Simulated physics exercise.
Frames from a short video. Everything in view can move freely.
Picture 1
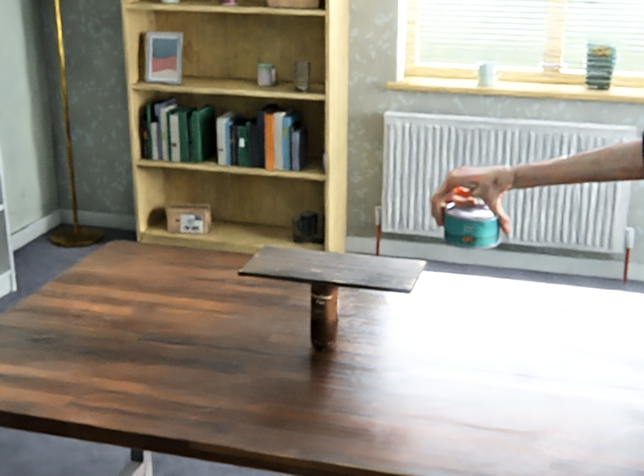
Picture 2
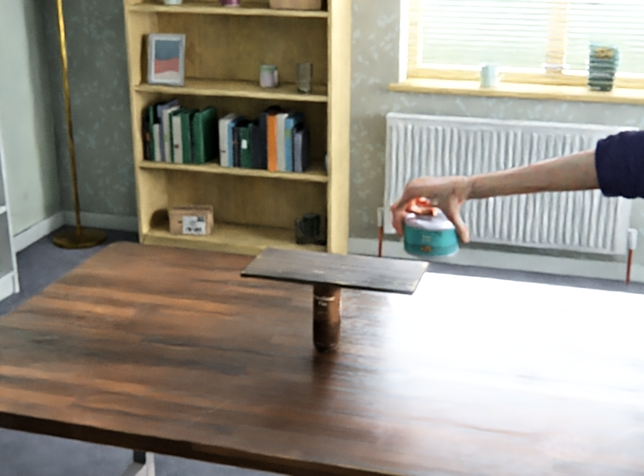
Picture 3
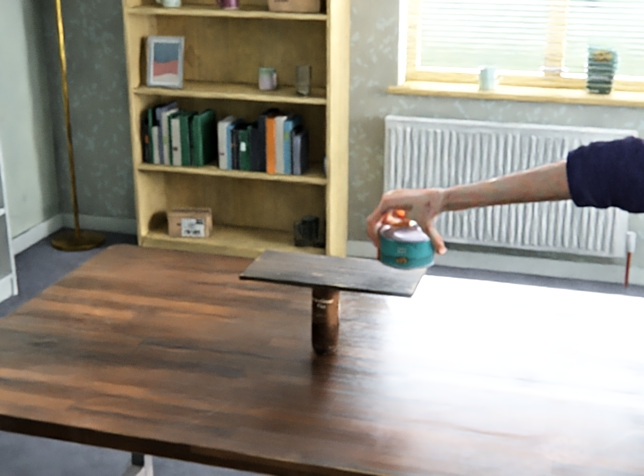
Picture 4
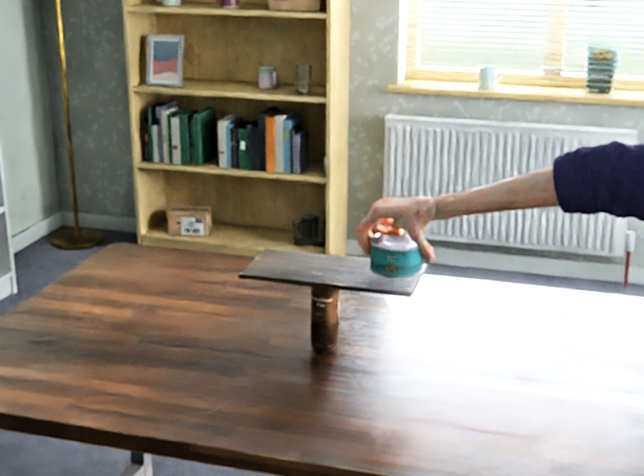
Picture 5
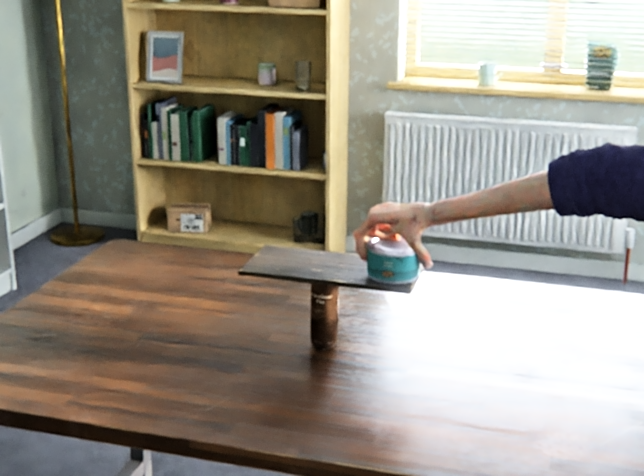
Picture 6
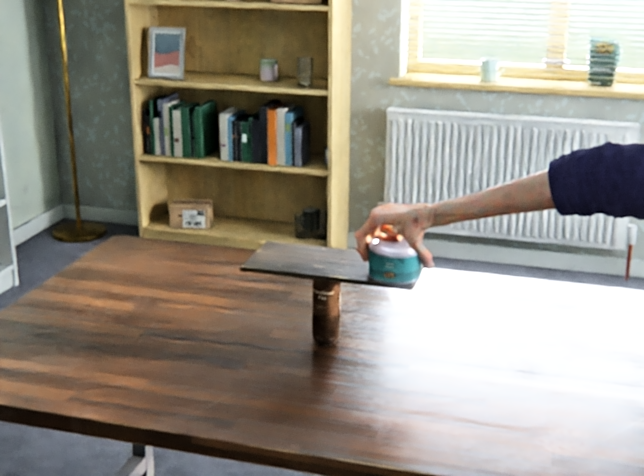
A turquoise tub, held from above by a hand reaching in from the right, moved left and down and was set on the right end of a dark board balanced across an upright cylinder.
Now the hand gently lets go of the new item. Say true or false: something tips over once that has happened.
True - something tips over.
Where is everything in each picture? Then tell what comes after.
Still above its spot; turquoise tub (472, 225); black board (333, 268), in the first frame.
Still above its spot; turquoise tub (432, 234); black board (336, 270), in the second frame.
Still above its spot; turquoise tub (407, 246); black board (335, 272), in the third frame.
Still above its spot; turquoise tub (397, 254); black board (334, 271), in the fourth frame.
Still above its spot; turquoise tub (394, 260); black board (334, 268), in the fifth frame.
Set down, still held; turquoise tub (395, 261); black board (336, 264), in the sixth frame.
Then, 0.50 s past the last view, turquoise tub now fallen; black board rocked 62° from its first pose.
Then, 0.80 s past the last view, black board and brown can now fallen.
Then, 0.90 s past the last view, things are still on the move.
Finally, fallen, turquoise tub, black board and brown can. The stack loses its balance.
